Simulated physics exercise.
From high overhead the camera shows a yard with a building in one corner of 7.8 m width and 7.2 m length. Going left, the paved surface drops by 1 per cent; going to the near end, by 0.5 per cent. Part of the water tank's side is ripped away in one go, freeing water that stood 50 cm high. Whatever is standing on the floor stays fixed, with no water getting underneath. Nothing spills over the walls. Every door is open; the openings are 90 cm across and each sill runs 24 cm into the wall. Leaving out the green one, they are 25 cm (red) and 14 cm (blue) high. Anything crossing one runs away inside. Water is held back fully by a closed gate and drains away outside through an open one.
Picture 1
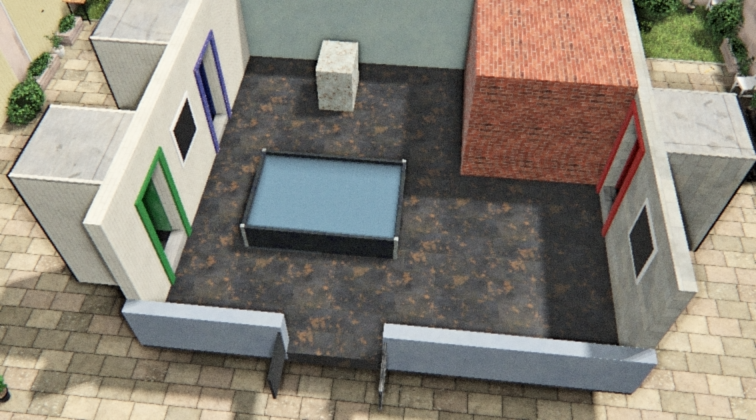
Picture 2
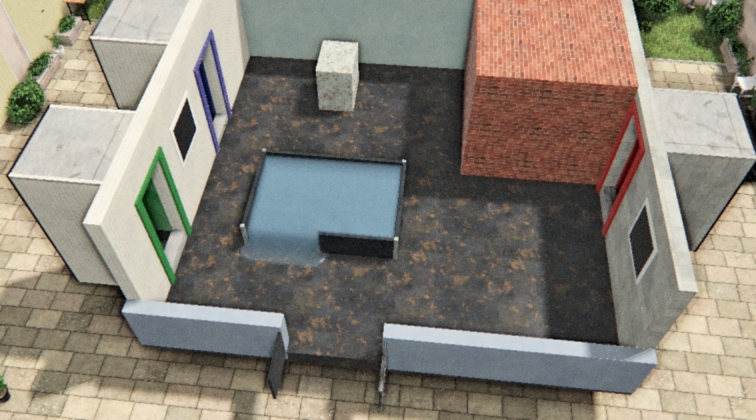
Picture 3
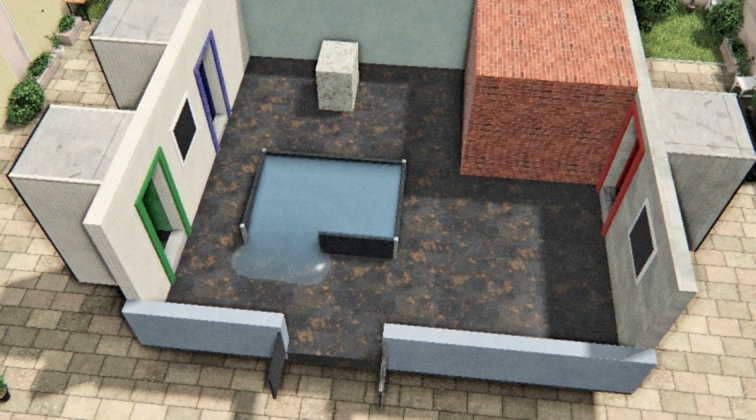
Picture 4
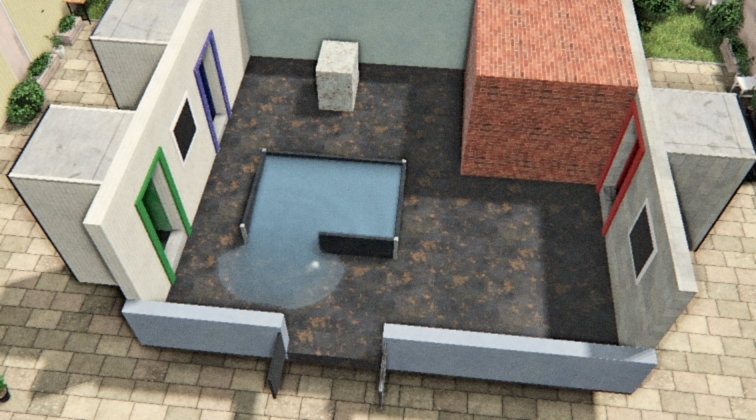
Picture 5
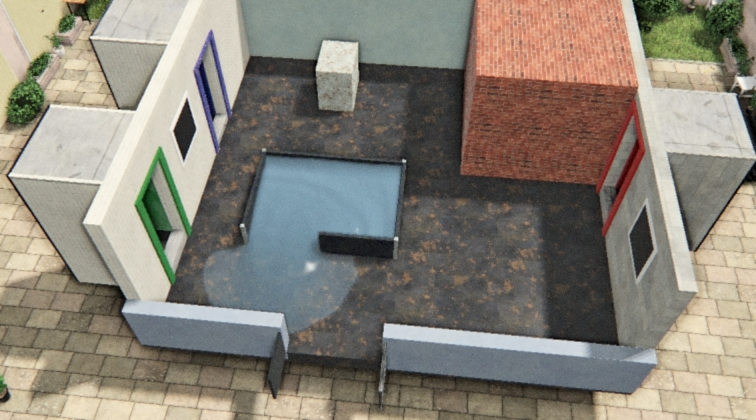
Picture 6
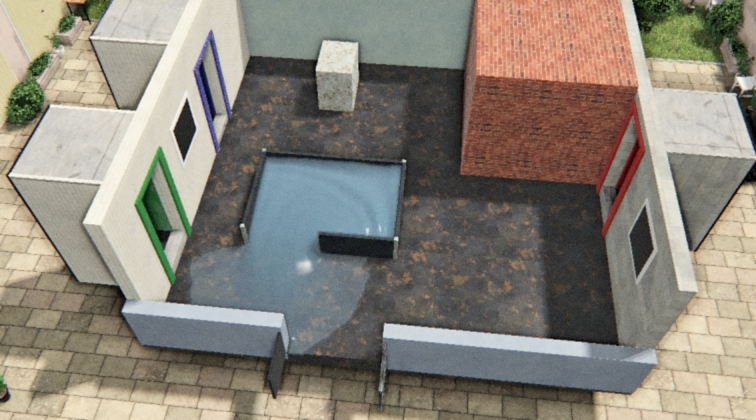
In a walled yard, water pours from a tank's broken side and spreads across the dark floor.
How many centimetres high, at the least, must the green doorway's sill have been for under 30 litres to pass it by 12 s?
About 13 cm.
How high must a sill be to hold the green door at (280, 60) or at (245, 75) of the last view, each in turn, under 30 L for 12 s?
Roughly 9.5 cm for the first and 8.0 cm for the second.
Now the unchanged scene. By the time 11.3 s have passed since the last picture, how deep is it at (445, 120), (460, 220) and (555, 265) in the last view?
In order: Around 4, 2 and 2 cm.
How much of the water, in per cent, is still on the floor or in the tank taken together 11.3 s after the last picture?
Close to 76 in a hundred.
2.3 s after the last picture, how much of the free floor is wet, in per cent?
Approximately 25 % of the floor.
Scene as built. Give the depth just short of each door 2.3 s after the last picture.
Green door: 17 cm; red door: 0 cm; blue door: 0 cm.
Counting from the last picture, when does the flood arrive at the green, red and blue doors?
Front times - green: 0.5 s, red: 7.5 s, blue: 2.6 s.
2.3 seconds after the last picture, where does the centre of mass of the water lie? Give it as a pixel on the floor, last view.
The water is centred around (284, 247) in the last picture's pixels.
Then, 0.7 s after the last picture water covers 15 % of the floor, deepest (36 cm) near (253, 326); 2 cm at the green door, 0 litres in over its 22 cm sill.
Then, 2.3 s after the last picture water covers 25 % of the floor, deepest (33 cm) near (158, 326); 17 cm at the green door, 0 litres in over its 22 cm sill.
Then, 11.3 s after the last picture water covers 95 % of the floor, deepest (8 cm) near (158, 326); 7 cm at the green door, 0 litres in over its 22 cm sill.
At the green door as built, the water peaked near 19 cm, 2.7 s after the last picture.
With a sill of 11 cm, 52 litres would have come in within the 12 s; with 15 cm, 13 litres. So under 30 litres takes about 13 cm.
